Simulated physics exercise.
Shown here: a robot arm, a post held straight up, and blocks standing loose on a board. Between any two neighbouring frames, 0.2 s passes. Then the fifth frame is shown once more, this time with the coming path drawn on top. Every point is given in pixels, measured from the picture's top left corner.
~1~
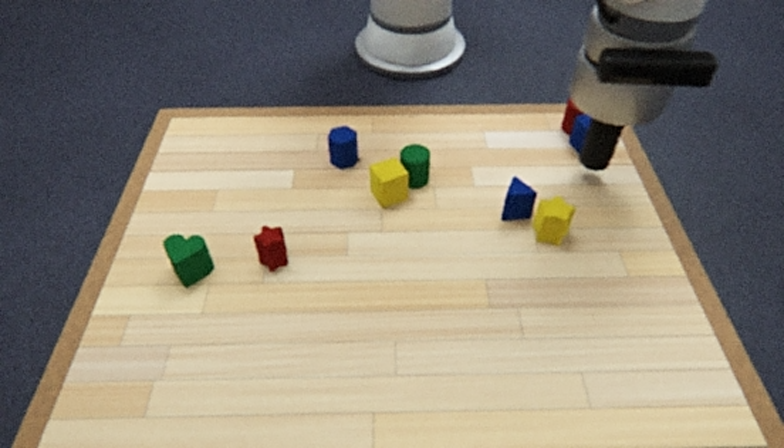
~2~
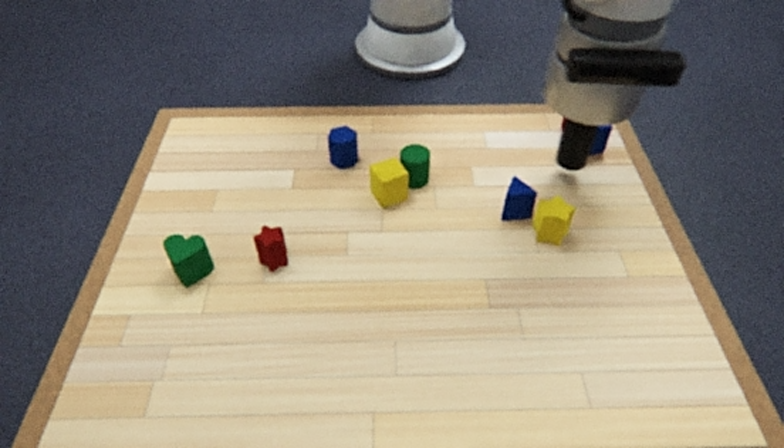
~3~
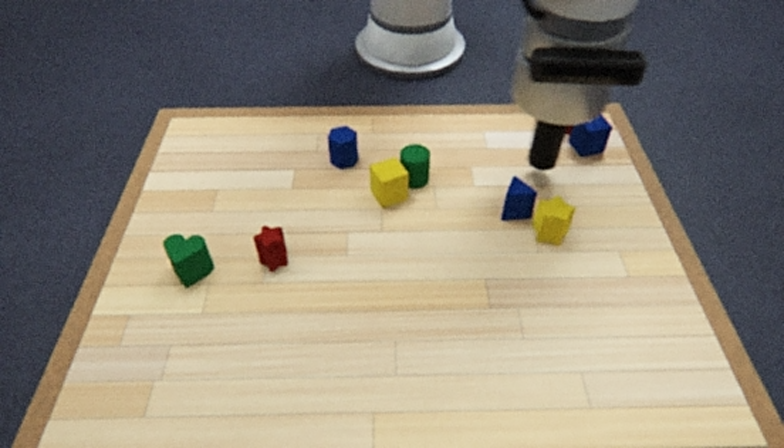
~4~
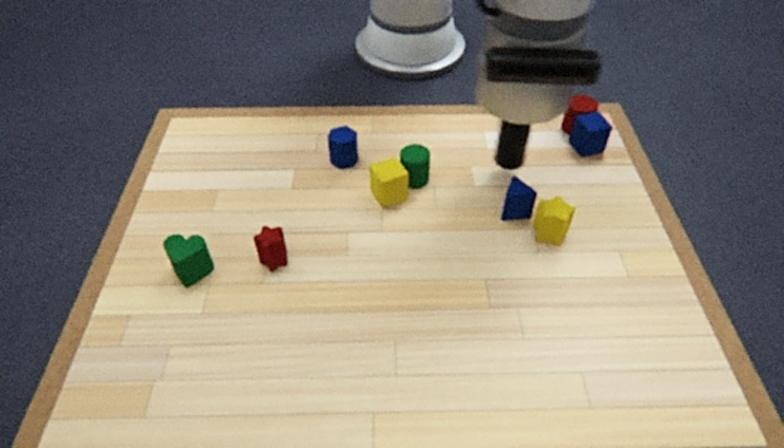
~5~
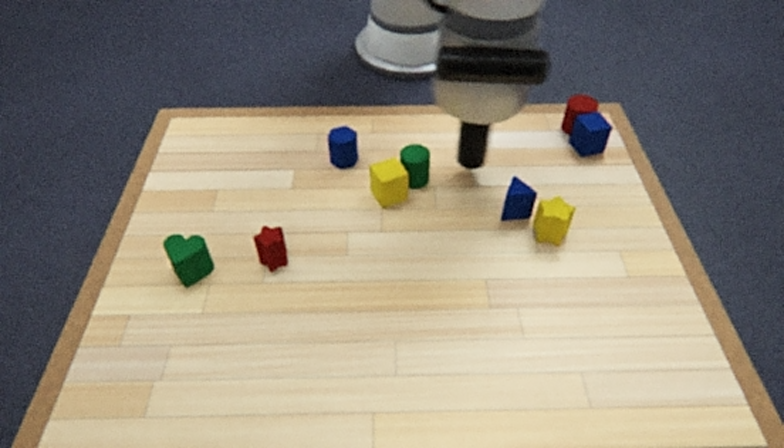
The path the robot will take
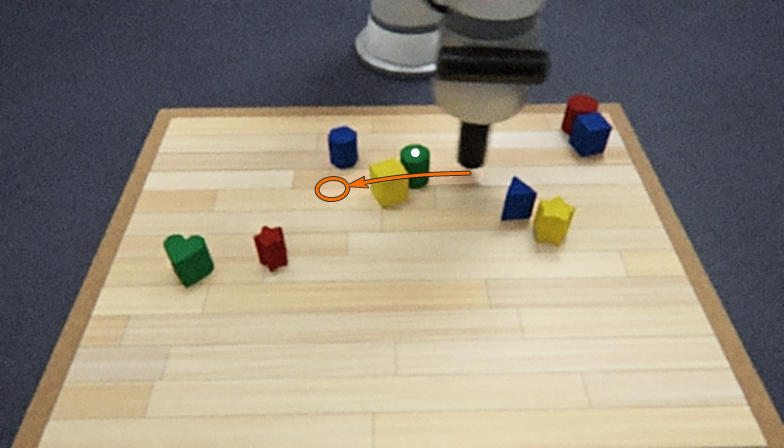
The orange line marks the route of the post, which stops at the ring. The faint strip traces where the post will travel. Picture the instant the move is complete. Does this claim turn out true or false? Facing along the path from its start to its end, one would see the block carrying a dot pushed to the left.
That statement is not accurate.
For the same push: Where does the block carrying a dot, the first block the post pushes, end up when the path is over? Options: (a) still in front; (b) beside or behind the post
a.
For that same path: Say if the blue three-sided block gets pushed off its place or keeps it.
It sits in its place.
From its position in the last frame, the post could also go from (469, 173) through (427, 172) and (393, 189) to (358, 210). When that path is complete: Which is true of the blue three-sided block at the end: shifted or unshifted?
From what I can tell, it will keep its place.
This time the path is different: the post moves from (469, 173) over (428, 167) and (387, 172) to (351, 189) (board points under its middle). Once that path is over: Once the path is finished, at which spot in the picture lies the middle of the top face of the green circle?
It sits at (335, 183).
The drawn path runs from (469, 173) over (424, 175) and (378, 180) to (332, 189); the dot is on the green circle.
The first path, step by step. One third of the way, post (424, 162); yellow square block (380, 171), turned 35° anticlockwise; green circle (394, 153).
Two thirds of the way, post (378, 167); yellow square block (372, 174), turned 60° anticlockwise; green circle (346, 154).
At the end, post (331, 176); blue six-sided block not moved; yellow square block (370, 177), turned 75° anticlockwise; green circle (301, 155); blue three-sided block not moved.
